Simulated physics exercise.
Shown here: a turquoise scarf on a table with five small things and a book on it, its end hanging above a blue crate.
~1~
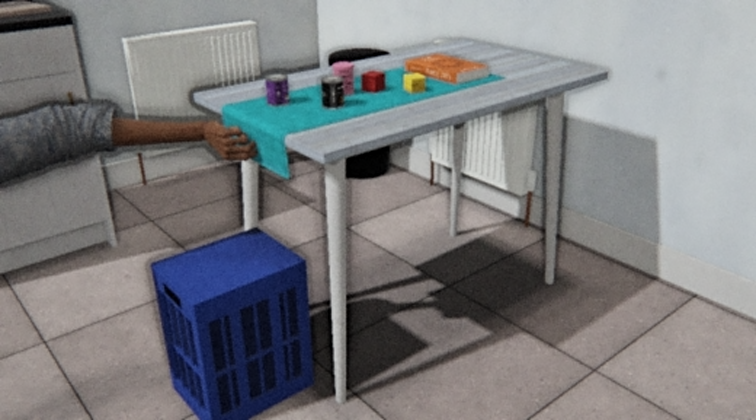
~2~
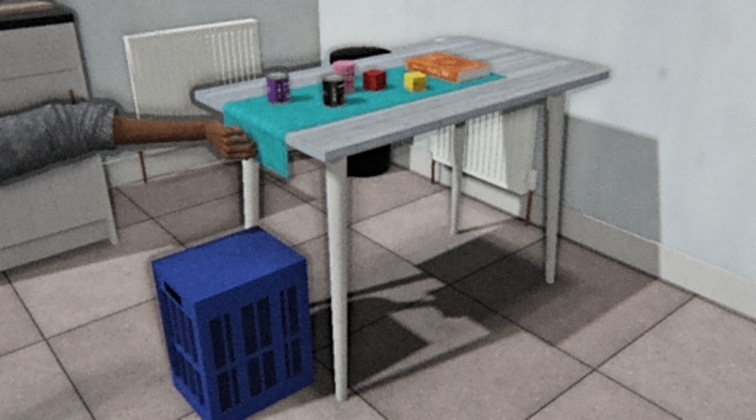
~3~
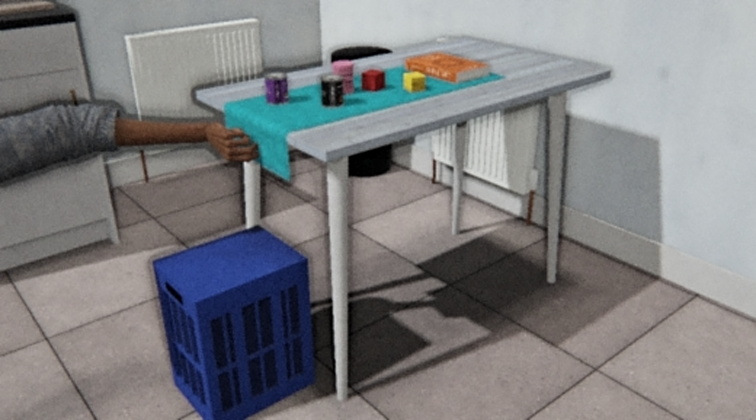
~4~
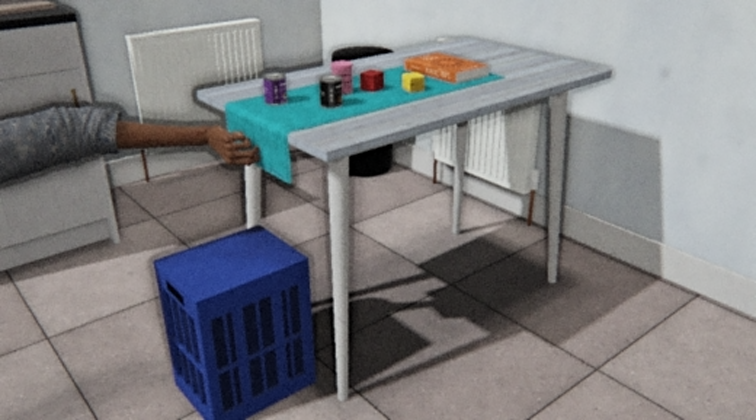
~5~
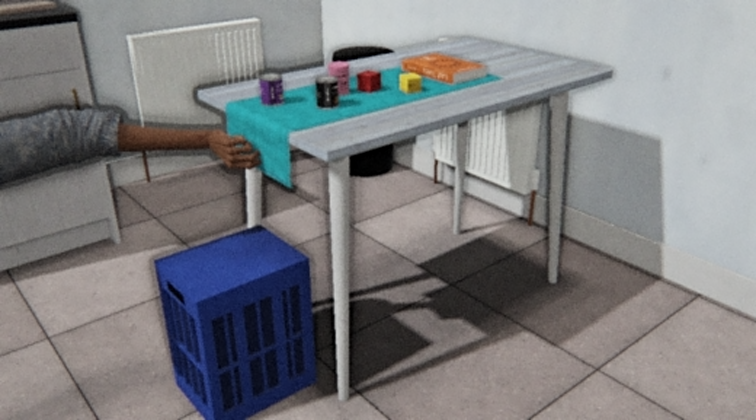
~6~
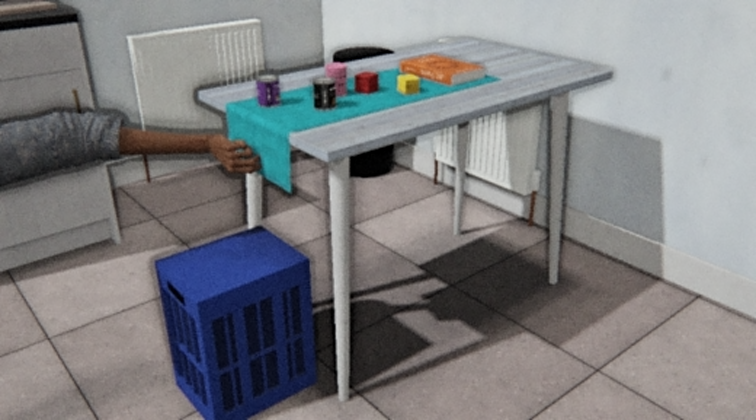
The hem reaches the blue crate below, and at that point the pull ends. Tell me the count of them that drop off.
Exactly two drop.
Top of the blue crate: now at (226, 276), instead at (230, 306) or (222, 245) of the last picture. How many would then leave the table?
Counts: 3, 1.
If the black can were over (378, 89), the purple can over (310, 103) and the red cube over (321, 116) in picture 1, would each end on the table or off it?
Outcome: Black can stays aboard, purple can falls away, red cube falls away.
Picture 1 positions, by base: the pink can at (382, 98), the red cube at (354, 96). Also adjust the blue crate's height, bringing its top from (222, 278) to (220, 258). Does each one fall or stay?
In the end the pink can is still on top and the red cube is still on top.
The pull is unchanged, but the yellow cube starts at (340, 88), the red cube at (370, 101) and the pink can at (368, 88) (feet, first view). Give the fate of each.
The yellow cube does not fall; the red cube does not fall; the pink can does not fall.
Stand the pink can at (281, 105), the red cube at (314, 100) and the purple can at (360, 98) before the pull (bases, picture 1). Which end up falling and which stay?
Here's how it goes: The pink can ends up down, the red cube ends up down, and the purple can makes it through.
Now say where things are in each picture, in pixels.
In the first frame, hem (289, 179); purple can (276, 77); black can (332, 79); pink can (343, 65); red cube (373, 73); yellow cube (415, 76); top of the crate (223, 278).
In the second frame, hem (289, 178); purple can (278, 75).
In the third frame, hem (290, 180); black can (332, 77).
In the fourth frame, hem (291, 183); pink can (342, 63); top of the crate (225, 276).
In the fifth frame, hem (292, 187); red cube (369, 73).
In the sixth frame, hem (291, 193); purple can (267, 78); black can (324, 80); pink can (336, 65); red cube (367, 74); yellow cube (409, 77).
Soon after, hem near (262, 201); all still up.
Then, hem on the crate; purple can and black can gone.
At rest, hem on the crate; purple can and black can gone. The table loses two.
